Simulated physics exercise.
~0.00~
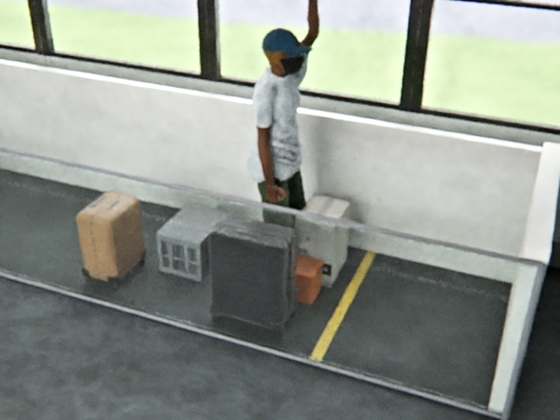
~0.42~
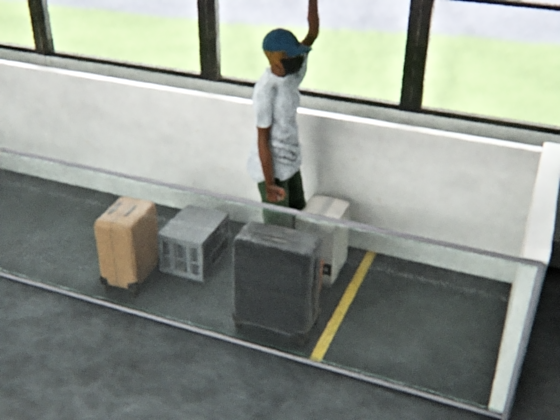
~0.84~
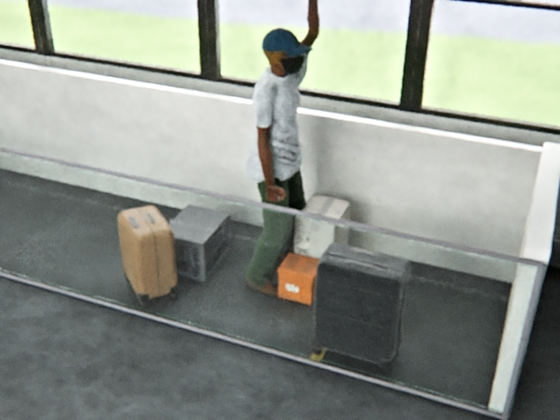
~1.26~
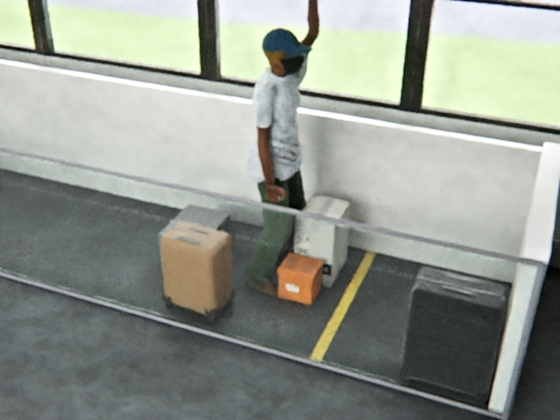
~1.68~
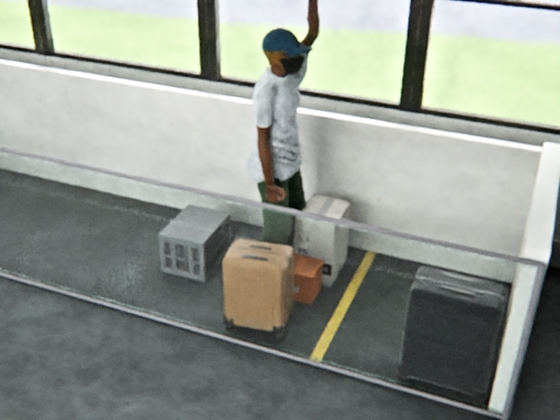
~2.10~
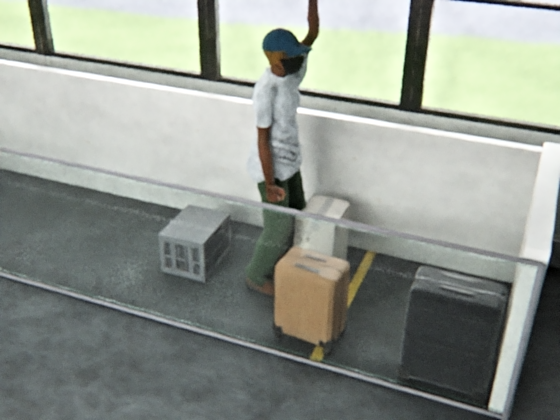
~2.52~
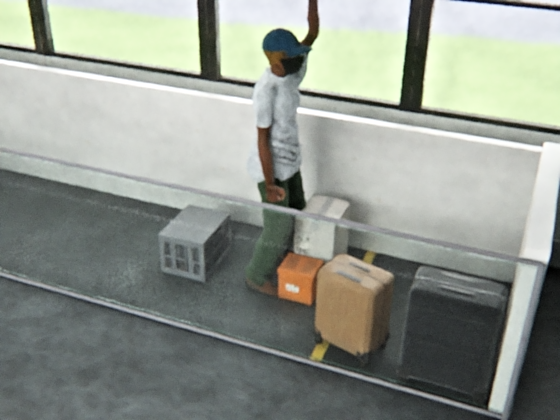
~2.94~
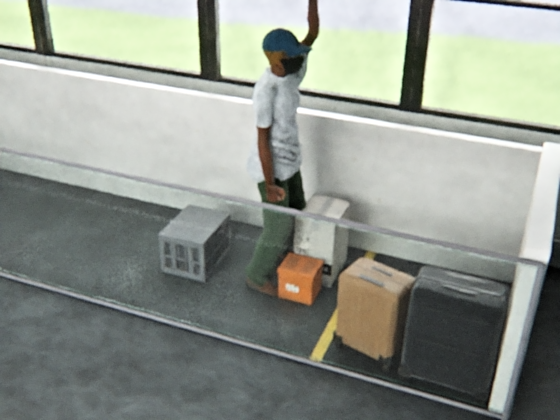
Two wheeled suitcases, black then brown, roll right across the yellow line and stop side by side.
